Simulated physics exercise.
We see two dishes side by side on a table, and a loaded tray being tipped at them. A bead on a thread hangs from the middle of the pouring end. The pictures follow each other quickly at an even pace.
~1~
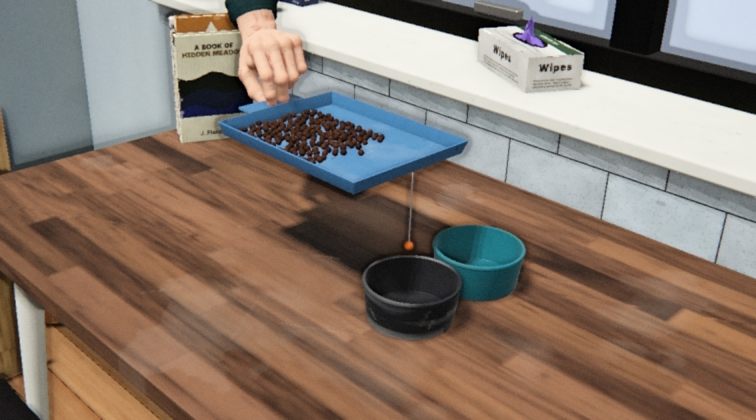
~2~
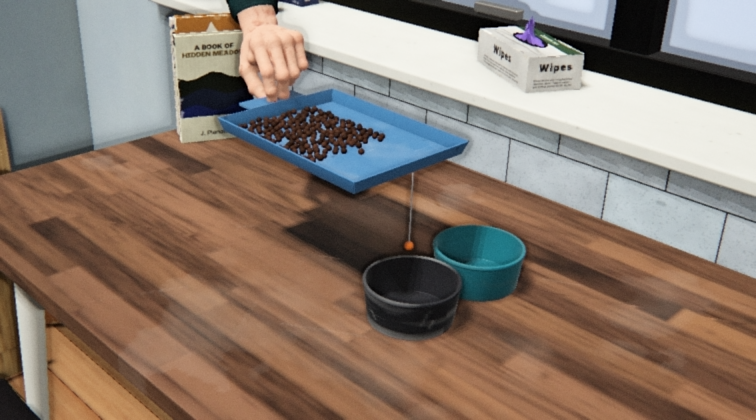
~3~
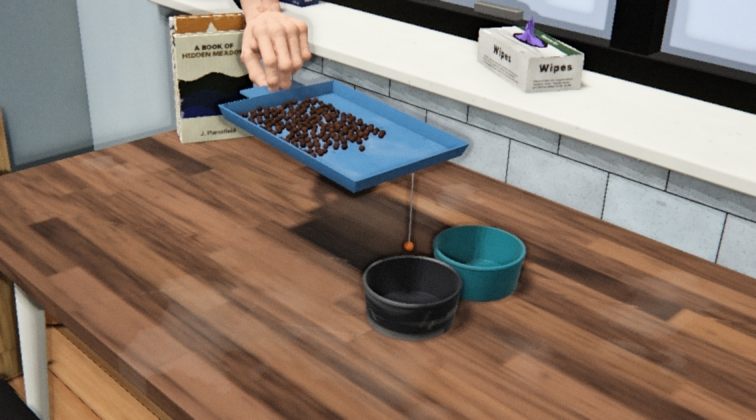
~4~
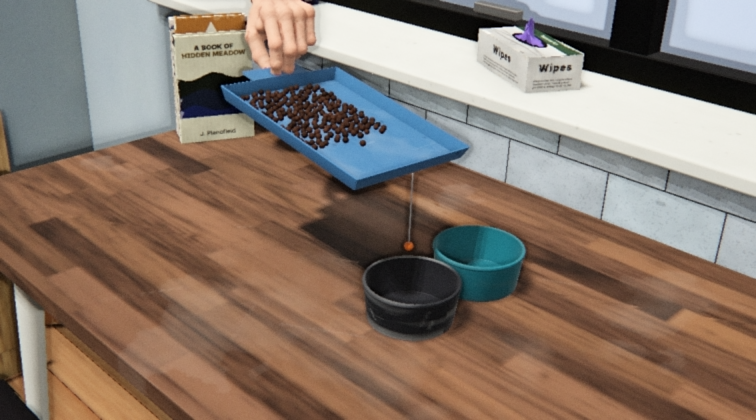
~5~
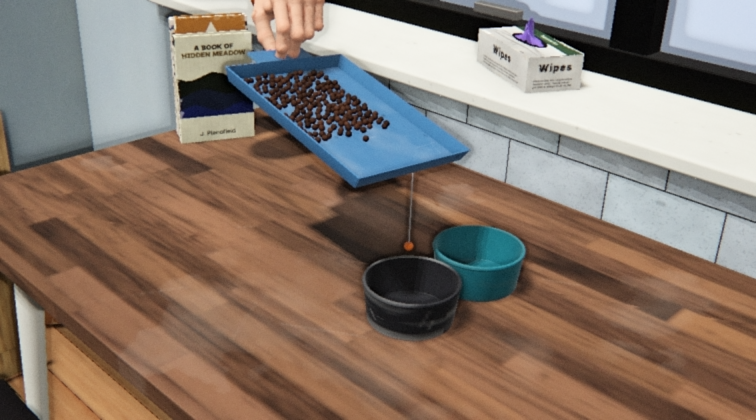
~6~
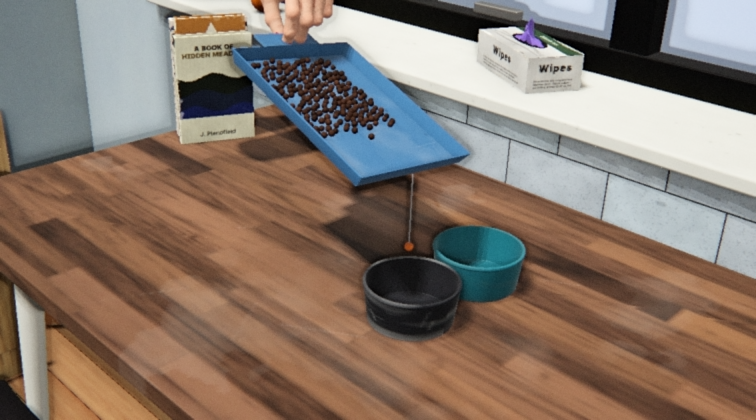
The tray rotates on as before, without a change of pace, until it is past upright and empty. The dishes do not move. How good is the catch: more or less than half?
Together they catch over half.
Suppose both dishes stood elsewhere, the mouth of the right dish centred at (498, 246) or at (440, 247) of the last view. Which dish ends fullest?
The first try: The right one. The second: The right dish.
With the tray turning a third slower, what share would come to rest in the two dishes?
Near 90 %.
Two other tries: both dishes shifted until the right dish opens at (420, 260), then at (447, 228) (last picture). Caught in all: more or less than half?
First below a half, then not half.
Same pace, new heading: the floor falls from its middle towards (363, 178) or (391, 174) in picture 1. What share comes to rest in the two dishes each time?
The first gives 30 %, the second 60 %.
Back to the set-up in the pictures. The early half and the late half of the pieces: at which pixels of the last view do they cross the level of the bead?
The first part at (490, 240); the rest at (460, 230).
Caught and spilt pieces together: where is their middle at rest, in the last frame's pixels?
At about (480, 277).
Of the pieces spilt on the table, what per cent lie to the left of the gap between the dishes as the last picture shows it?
Close to 20 per cent.
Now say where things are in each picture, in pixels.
The first picture shows corners of the pouring end at (354, 179) and (462, 140), level; middle of the load at (312, 134), allspice berries; left dish at (447, 313); right dish at (513, 276); bead on its thread at (409, 246).
The second picture shows corners of the pouring end at (355, 179) and (463, 141), level; middle of the load at (312, 132).
The third picture shows corners of the pouring end at (356, 178) and (463, 143), tipped barely, lowest at the right corner; middle of the load at (312, 125).
The fourth picture shows corners of the pouring end at (357, 176) and (464, 145), tipped a little, lowest at the right corner; middle of the load at (314, 114).
The fifth picture shows corners of the pouring end at (359, 174) and (464, 148), tipped clearly, lowest at the right corner; middle of the load at (317, 103).
The sixth picture shows corners of the pouring end at (362, 173) and (465, 151), tipped clearly, lowest at the right corner; middle of the load at (324, 94), about a quarter on the move; left dish at (447, 314); right dish at (513, 277).
Soon after the last picture, tray tipped steeply; about half on the tray; a stray few in the left dish; a small part in the right dish; about a third in the air.
A little later, tray tipped past a quarter turn; a small part on the tray; a small part in the left dish; most in the right dish; a small part outside both; a small part in the air.
Later still, tray tipped past a quarter turn; a small part in the left dish; most in the right dish; a small part outside both.
At rest, tray tipped past a quarter turn; a small part in the left dish; most in the right dish; a small part outside both.
